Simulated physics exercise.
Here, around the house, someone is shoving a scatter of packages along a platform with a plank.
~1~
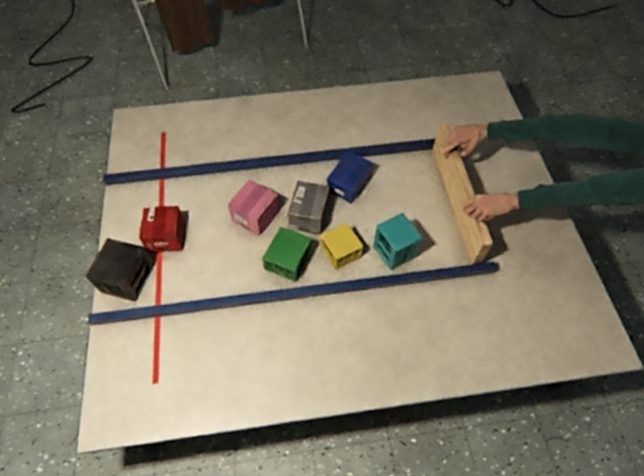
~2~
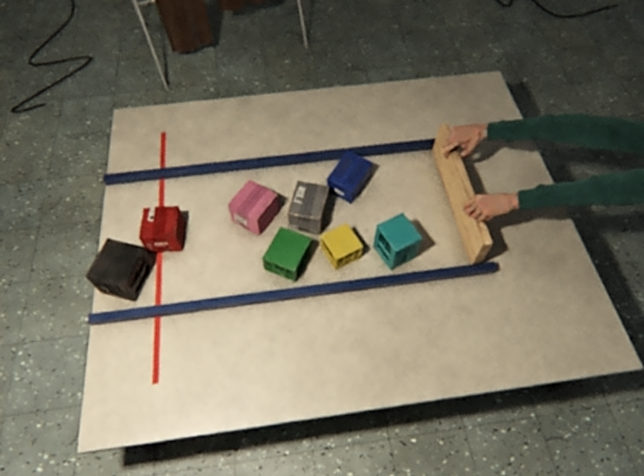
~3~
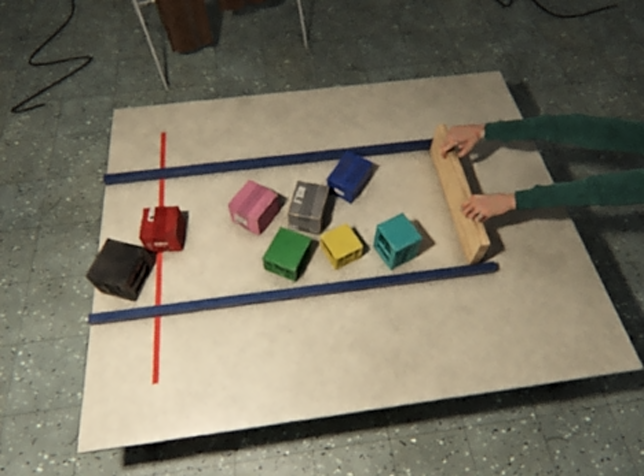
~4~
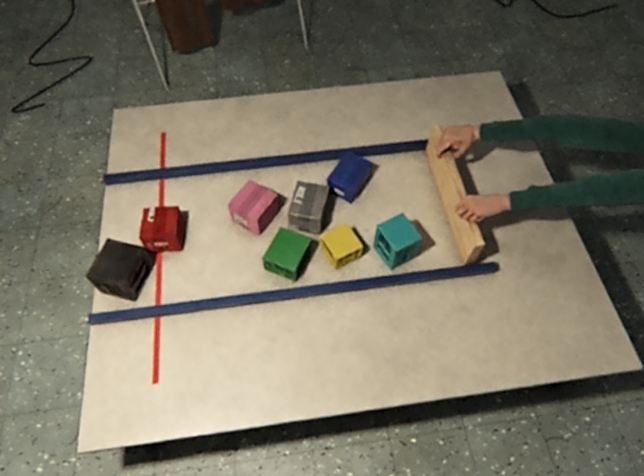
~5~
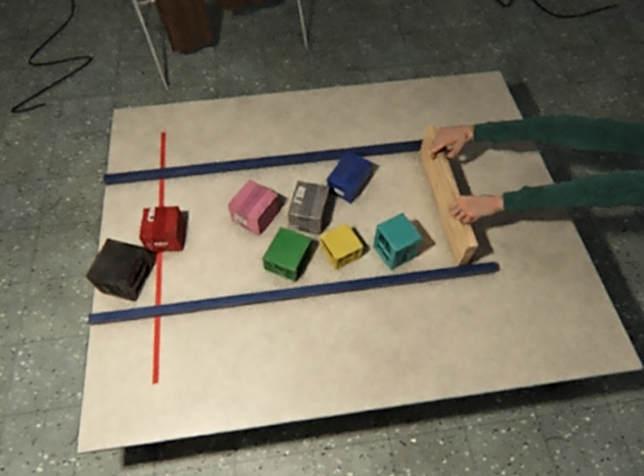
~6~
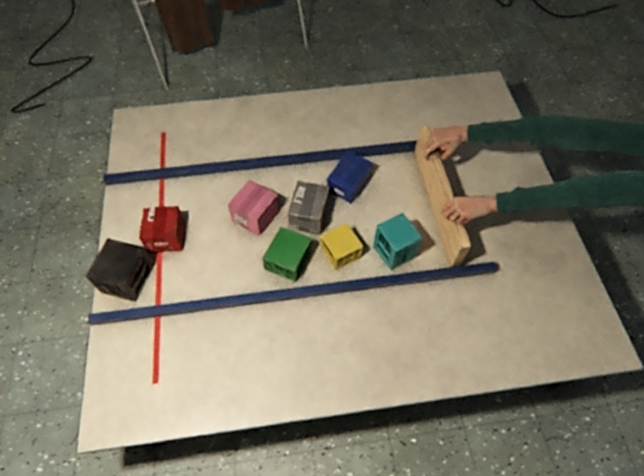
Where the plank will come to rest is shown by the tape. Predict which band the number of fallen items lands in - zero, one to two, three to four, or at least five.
The number sent down is middling, three or four.
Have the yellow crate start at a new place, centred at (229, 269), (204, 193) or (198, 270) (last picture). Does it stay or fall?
In turn it is lost; survives; is lost.
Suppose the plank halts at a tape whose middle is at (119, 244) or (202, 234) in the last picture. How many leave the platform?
It would be 5 and 1.
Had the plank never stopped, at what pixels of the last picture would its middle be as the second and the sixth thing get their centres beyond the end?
At roughly (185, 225), then roughly (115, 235).
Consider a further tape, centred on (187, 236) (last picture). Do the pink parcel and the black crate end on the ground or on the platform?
The pink parcel stays put; the black crate is gone.
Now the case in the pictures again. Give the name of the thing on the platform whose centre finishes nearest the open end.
That's the pink parcel.
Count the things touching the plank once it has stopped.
The count in contact is 3.
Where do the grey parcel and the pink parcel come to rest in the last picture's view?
First: About (140, 231); second: About (104, 234).
Soon after, none off yet; black crate at rest near (122, 270); red parcel at rest near (163, 230); pink parcel at rest near (255, 208).
At rest, the number that fall off is three or four; fallen, green crate, red parcel and black crate.
